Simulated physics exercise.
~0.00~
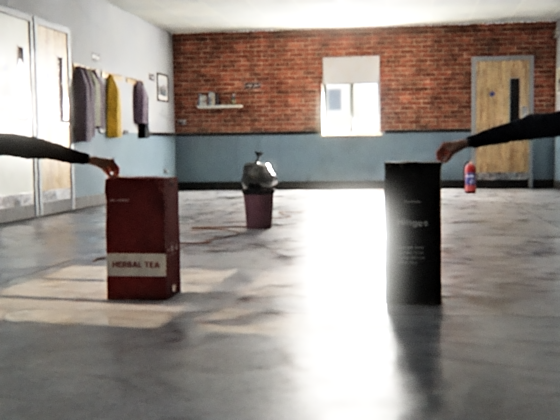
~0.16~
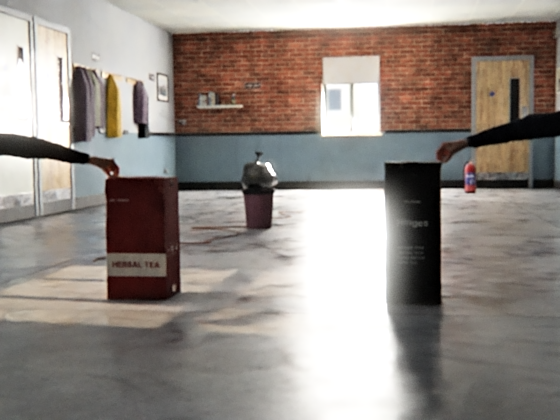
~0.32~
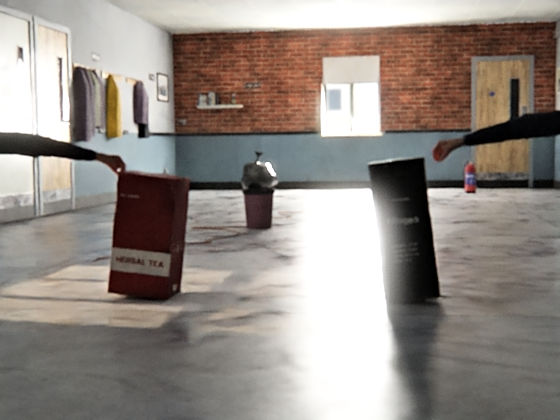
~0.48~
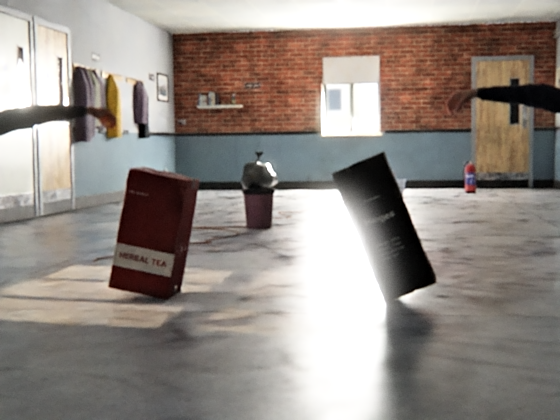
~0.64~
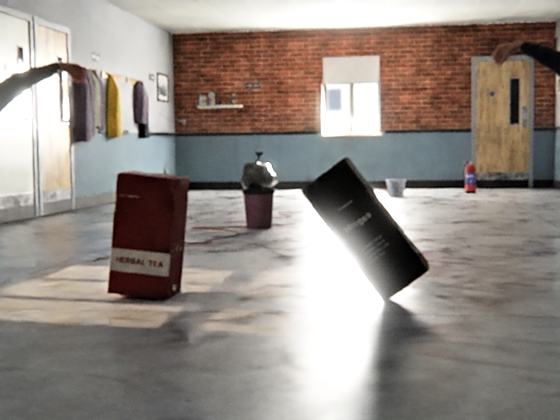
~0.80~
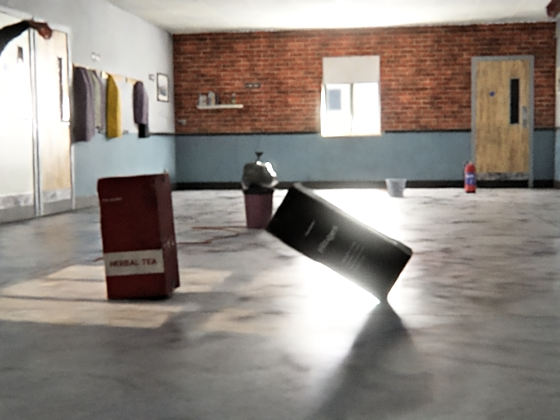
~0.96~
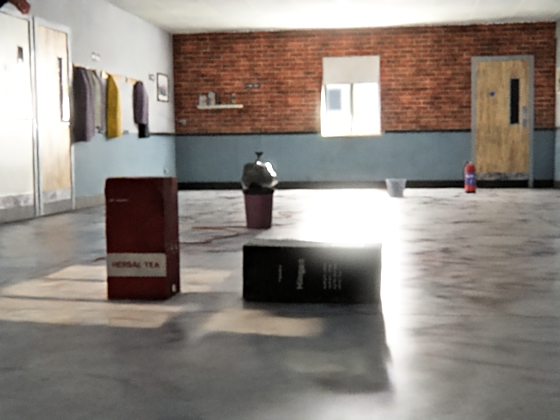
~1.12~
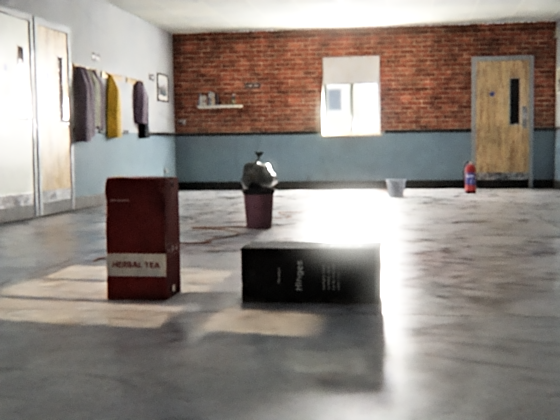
Two hands tipping a red box and a black box, the red one rocking back upright, the black one toppling left.
